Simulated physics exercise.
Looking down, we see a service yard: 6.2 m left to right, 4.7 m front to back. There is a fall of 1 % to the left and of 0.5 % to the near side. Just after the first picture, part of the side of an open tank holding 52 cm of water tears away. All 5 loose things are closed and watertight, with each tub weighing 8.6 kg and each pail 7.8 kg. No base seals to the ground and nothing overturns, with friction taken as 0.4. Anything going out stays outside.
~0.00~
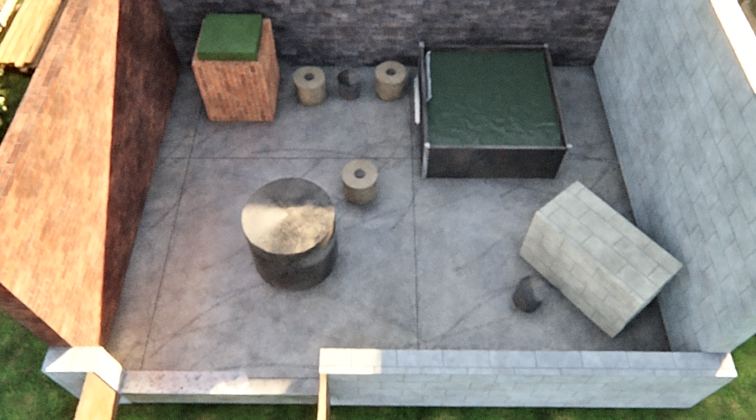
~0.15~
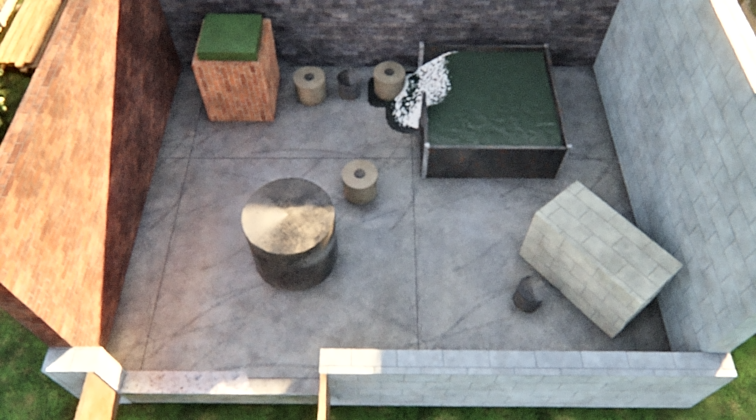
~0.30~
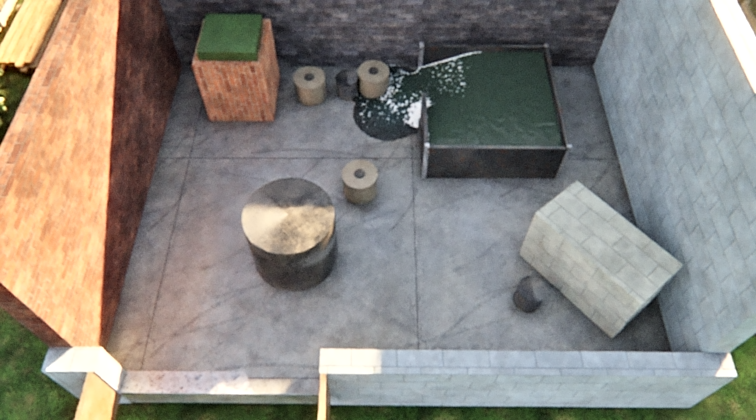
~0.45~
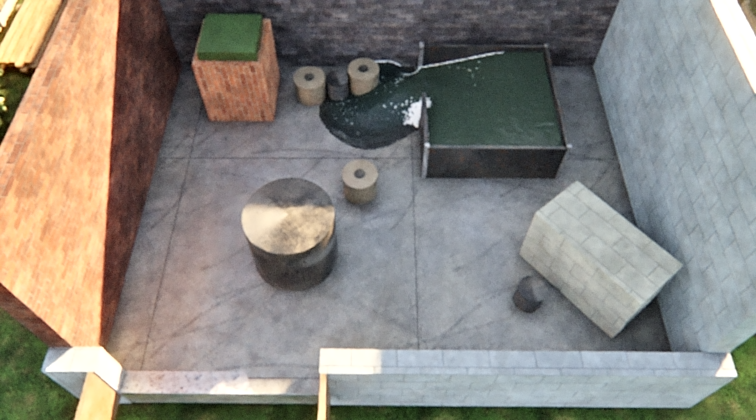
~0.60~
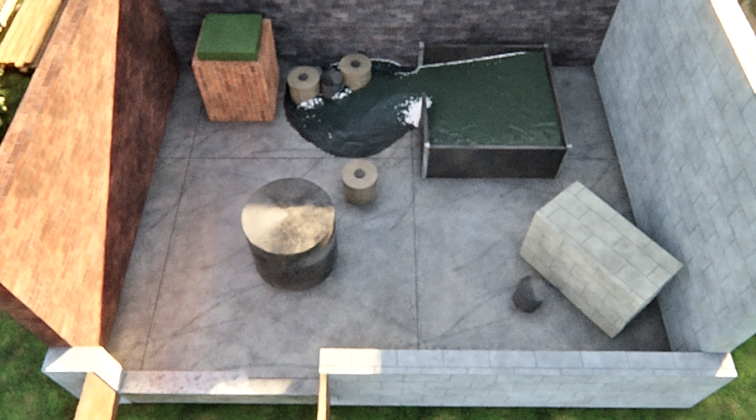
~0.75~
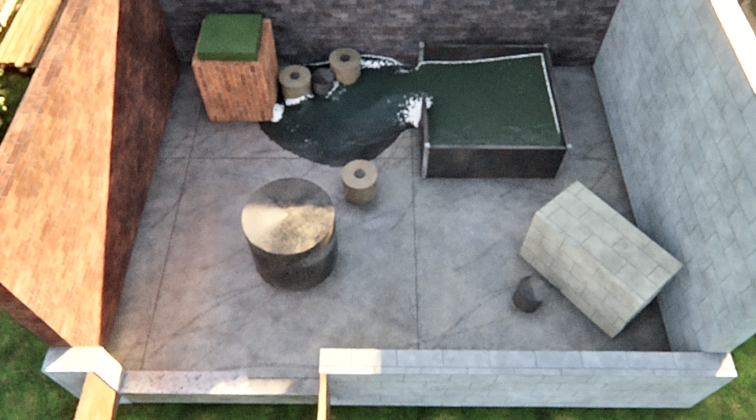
A square tank of dark green water broke open at its left side, and the water gushed out, spread leftward across the paved yard, and pushed a few small round objects left along the back wall.
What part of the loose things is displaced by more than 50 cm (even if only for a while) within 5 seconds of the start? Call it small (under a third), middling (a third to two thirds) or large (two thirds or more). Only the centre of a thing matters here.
Middling, a third to two thirds.
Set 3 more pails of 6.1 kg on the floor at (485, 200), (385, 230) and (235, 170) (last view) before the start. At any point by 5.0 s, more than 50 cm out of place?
Outcome: Stays within first, stays within next, breaks the threshold last.
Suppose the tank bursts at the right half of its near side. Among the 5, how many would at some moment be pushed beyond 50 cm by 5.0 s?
Then 0.
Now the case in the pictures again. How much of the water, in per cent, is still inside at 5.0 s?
Roughly 88 percent.
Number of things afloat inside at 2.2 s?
At that point I count 3.
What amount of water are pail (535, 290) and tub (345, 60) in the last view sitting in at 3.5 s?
First about 0 cm, second about 18 cm.
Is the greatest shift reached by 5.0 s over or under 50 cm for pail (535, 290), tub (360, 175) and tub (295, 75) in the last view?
Taking them in turn, the answers are smaller, smaller and greater.
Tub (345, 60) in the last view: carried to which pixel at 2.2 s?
(295, 48) or thereabouts.
After 1.1 s 1 of 5 are over 50 cm from their spots; 1 afloat.
After 2.2 s 3 of 5 are over 50 cm from their spots; 3 afloat.
After 3.5 s 3 of 5 are over 50 cm from their spots; 2 afloat.
After 5.0 s 3 of 5 are over 50 cm from their spots, and 3 have been at some point; 1 afloat.
